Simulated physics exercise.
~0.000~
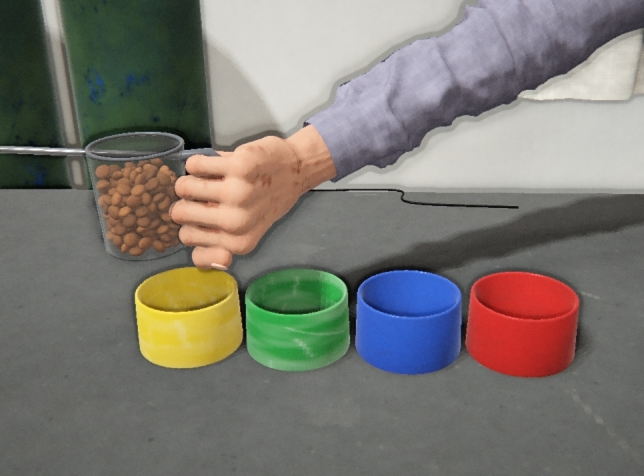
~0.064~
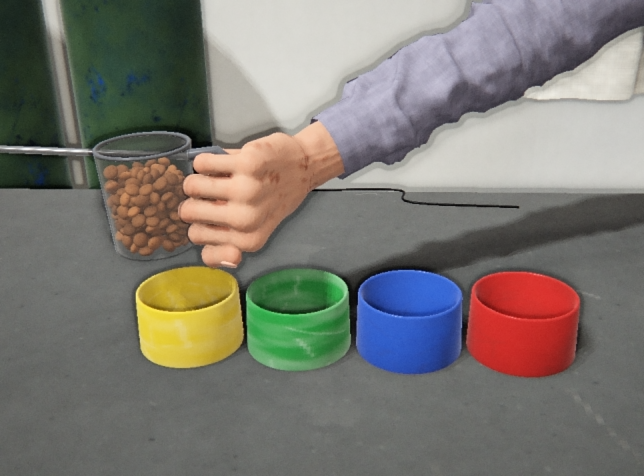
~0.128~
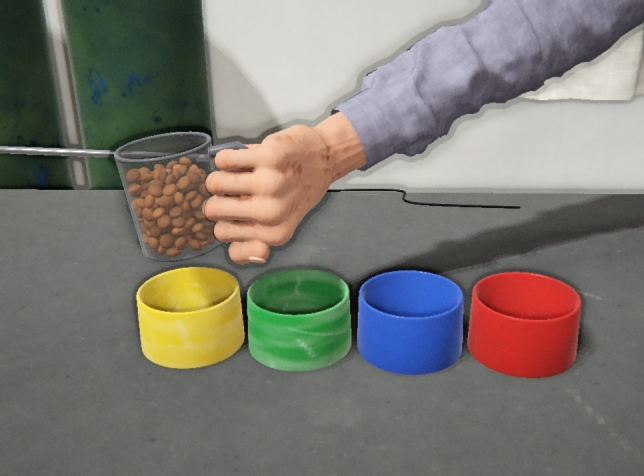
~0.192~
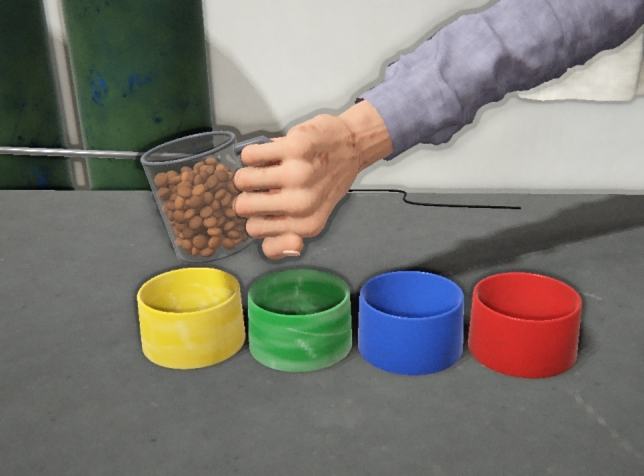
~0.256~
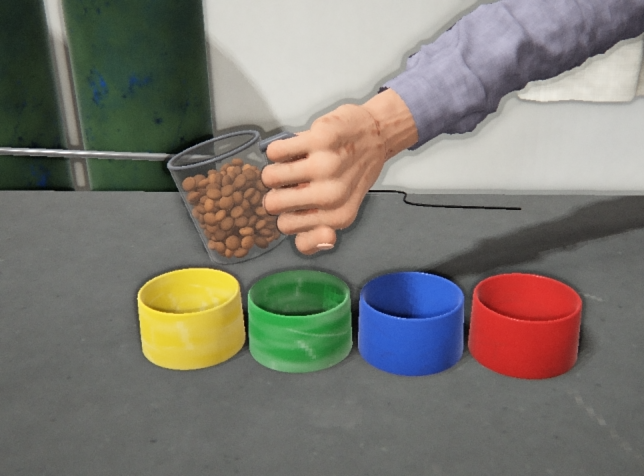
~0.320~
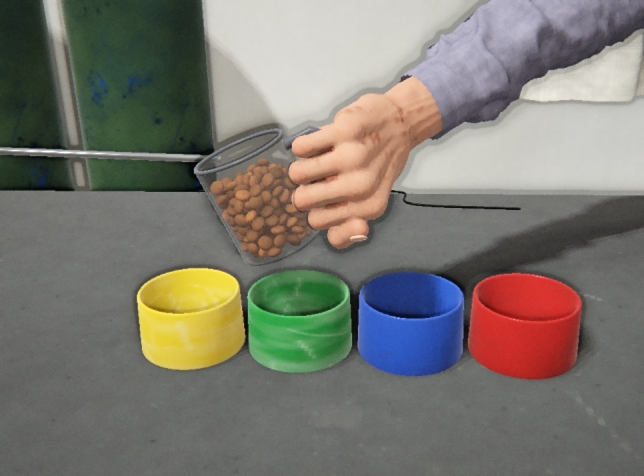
On a grey surface behind a row of yellow, green, blue and red dishes, a hand holding a clear measuring cup of brown kibble moves it to the right, from near the yellow dish to above the green, gradually tilting it leftward.
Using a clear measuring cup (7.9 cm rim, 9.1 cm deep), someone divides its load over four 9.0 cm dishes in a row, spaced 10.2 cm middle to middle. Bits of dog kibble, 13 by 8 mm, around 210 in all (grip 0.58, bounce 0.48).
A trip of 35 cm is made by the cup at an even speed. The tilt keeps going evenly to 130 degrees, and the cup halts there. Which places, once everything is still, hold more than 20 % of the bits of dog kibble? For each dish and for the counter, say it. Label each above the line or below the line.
Red: Above the line; blue: Below the line; green: Below the line; yellow: Below the line; counter: Above the line.
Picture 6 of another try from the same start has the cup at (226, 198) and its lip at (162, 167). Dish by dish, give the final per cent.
Dish by dish: Red 60 percent, blue 10 percent, green 0 percent, yellow 0 percent.
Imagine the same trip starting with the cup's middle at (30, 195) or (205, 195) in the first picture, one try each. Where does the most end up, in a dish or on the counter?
Most goes to: Blue; red.
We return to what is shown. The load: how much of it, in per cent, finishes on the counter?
I'd put it near 35 per cent.
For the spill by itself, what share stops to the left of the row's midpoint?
Fraction on that side: Around 0 %.
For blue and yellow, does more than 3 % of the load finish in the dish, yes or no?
For the blue dish, yes, it does; for the yellow dish, no, it doesn't.
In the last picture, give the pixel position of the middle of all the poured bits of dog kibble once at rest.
Near (489, 338).
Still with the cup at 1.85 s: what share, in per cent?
Roughly 0 in a hundred.
Then, at 0.94 s, tilt 72 degrees; cup holds 100 %.
After 1.36 s, tilt 107 degrees; cup holds 90 %.
After 1.85 s, tilt 130 degrees; cup holds 0 %, red 55 %, blue 10 %.
By 2.5 s all is still; red 55 %, blue 10 %, green 0 %, yellow 0 %, counter 35 %.
